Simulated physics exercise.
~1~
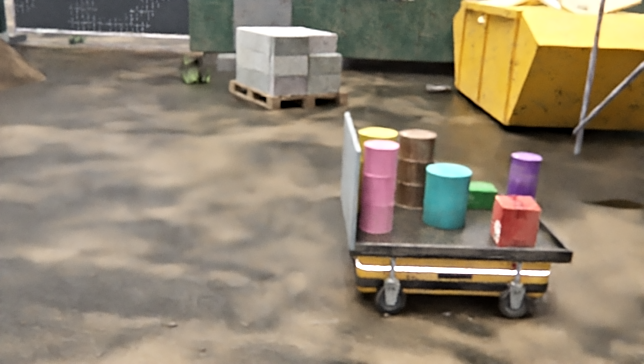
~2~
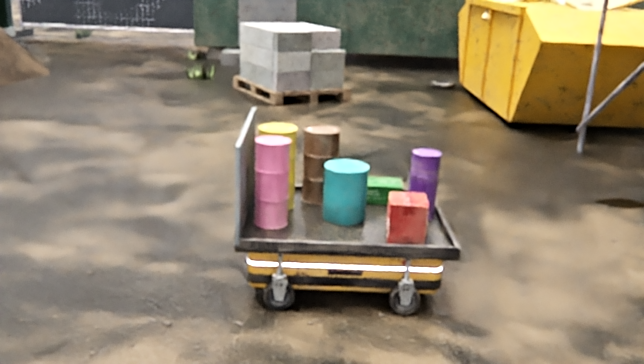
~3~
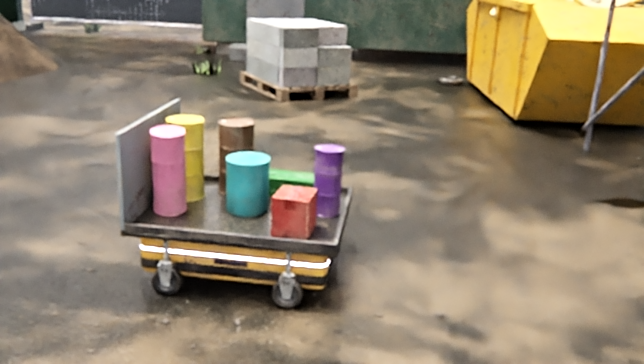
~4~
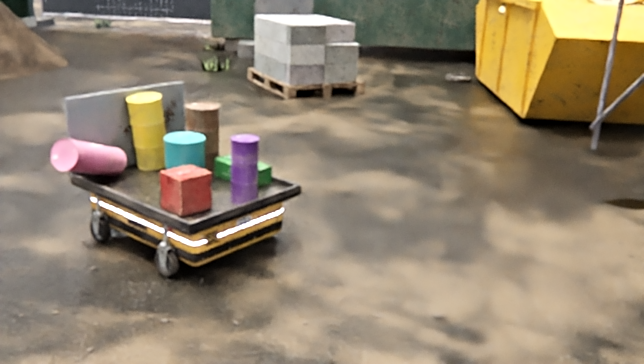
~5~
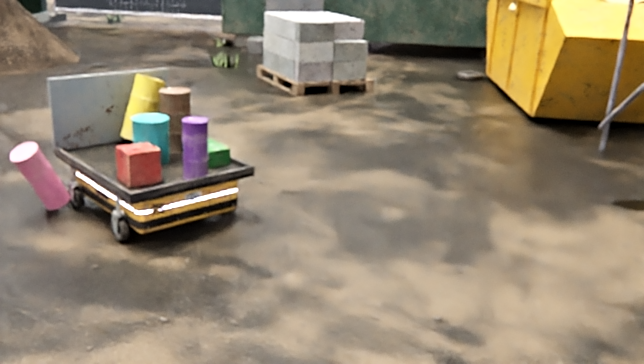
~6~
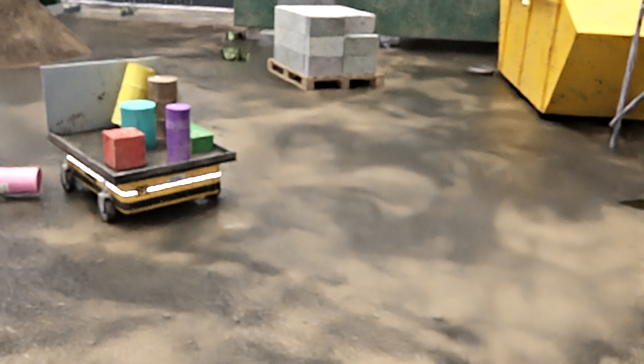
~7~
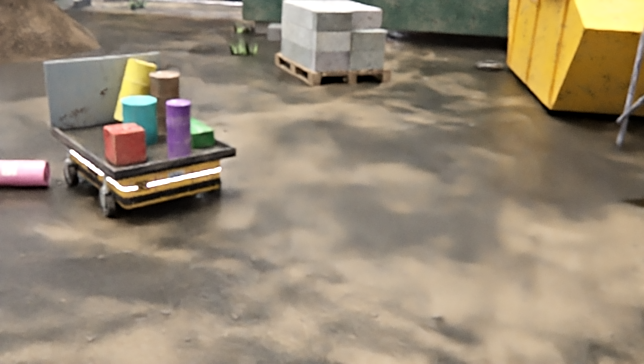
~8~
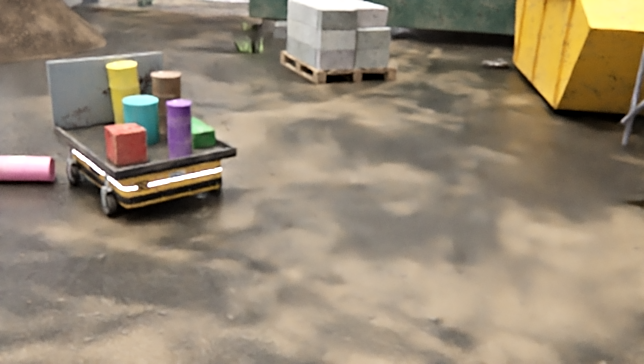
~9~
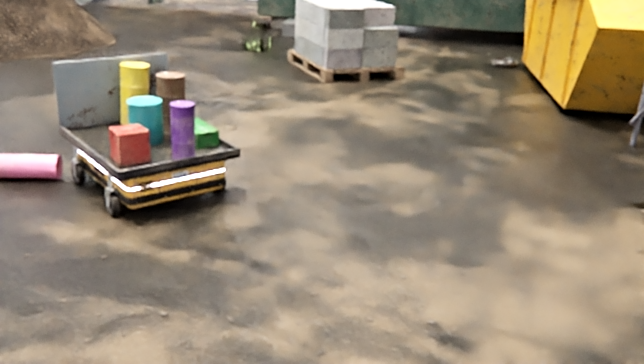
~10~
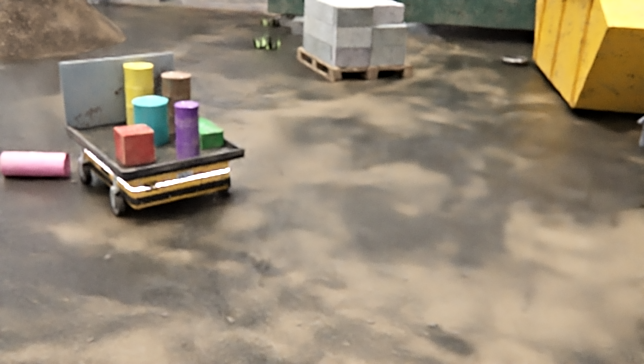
A flat cart rolls left, turns and stops after the pink canister topples off.
